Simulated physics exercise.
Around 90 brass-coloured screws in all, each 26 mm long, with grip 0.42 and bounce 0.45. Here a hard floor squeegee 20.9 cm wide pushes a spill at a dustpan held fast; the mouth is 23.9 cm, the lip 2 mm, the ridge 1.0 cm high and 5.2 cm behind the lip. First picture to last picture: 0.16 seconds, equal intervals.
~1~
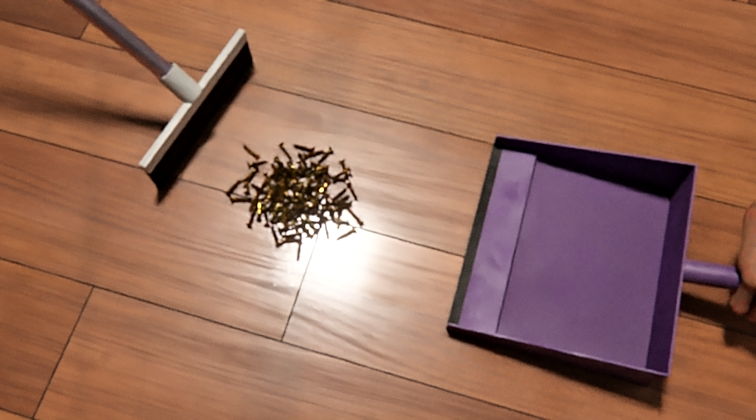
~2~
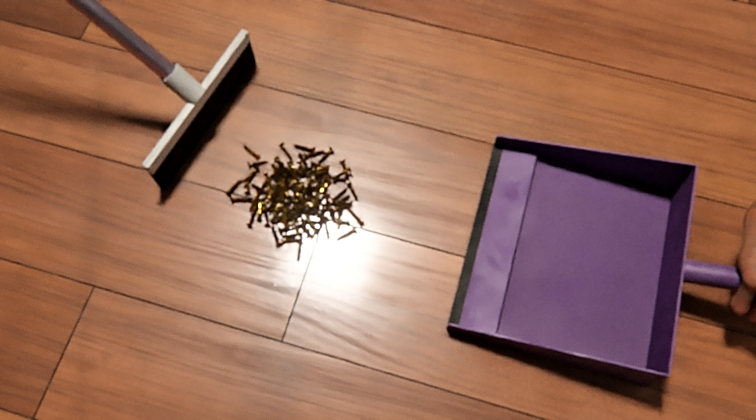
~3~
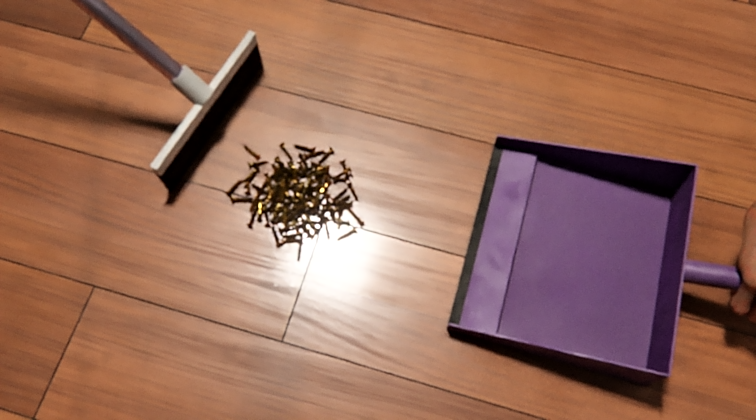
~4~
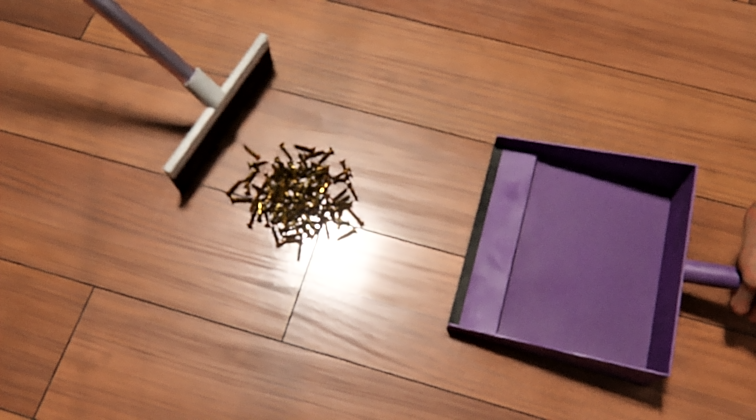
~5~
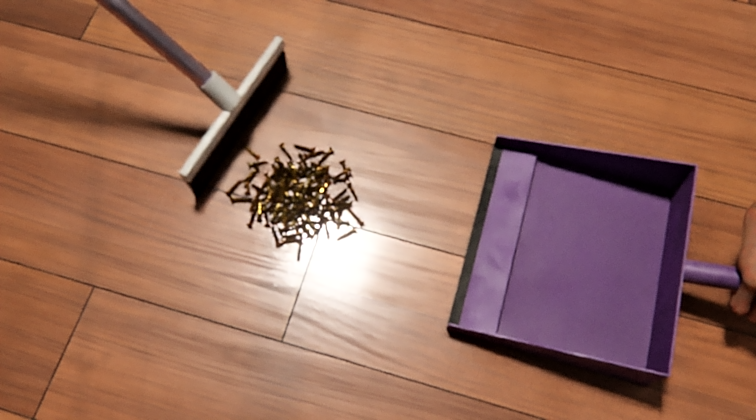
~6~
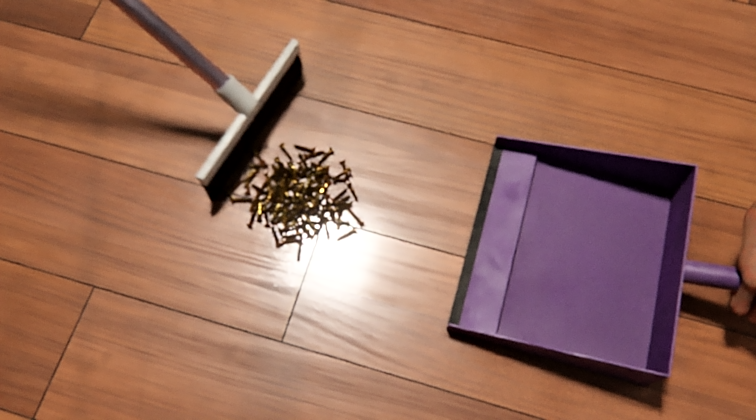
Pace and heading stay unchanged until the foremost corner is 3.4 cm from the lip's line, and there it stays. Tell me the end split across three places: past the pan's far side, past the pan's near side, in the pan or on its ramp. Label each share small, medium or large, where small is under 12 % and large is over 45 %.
Far side: Small. Near side: Small. Pan: Small.
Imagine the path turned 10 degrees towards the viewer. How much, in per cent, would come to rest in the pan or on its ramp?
That would give about 5 percent.
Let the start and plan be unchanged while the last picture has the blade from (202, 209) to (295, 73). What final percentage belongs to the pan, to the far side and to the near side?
Pan 20; far 0; near 20.
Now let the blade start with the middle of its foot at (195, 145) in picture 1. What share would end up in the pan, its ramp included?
Something close to 5 percent.
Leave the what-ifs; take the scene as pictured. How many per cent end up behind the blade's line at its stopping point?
About 30 per cent.
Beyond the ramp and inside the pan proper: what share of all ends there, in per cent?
Something like 0 per cent of the whole.
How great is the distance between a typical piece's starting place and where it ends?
I'd put it near 16 cm.
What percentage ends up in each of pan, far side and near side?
Far side 0, near side 0, pan 0.
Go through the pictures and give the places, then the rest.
Blade from (147, 168) to (242, 38), moved 0.0 cm, 0 of the pieces shifted so far; middle of the pieces at (298, 189); pan at (581, 261), in the first frame.
Blade from (150, 168) to (245, 38), moved 0.3 cm, 0 of the pieces shifted so far; middle of the pieces at (299, 189), in the second frame.
Blade from (158, 170) to (253, 40), moved 1.2 cm, 0 of the pieces shifted so far; middle of the pieces at (299, 190), in the third frame.
Blade from (171, 173) to (265, 42), moved 2.8 cm, 0 of the pieces shifted so far; middle of the pieces at (299, 190), in the fourth frame.
Blade from (187, 176) to (279, 45), moved 4.7 cm, 0 of the pieces shifted so far; middle of the pieces at (299, 190), in the fifth frame.
Blade from (203, 180) to (295, 48), moved 6.7 cm, 1 of the pieces shifted so far; middle of the pieces at (300, 200); pan at (581, 262), in the sixth frame.
Then, 0.19 s after the last picture, middle of the blade 17 cm from the lip; 0 % over the lip, far side 0 %, near side 0 %.
Then, 0.31 s after the last picture, middle of the blade 9 cm from the lip; 0 % over the lip, far side 0 %, near side 0 %.
Then, 0.57 s after the last picture, middle of the blade 6 cm from the lip; 0 % over the lip, far side 0 %, near side 0 %.
In the end, far side 0 %, near side 0 %, pan 0 %, in front of the lip or behind the blade 100 %.
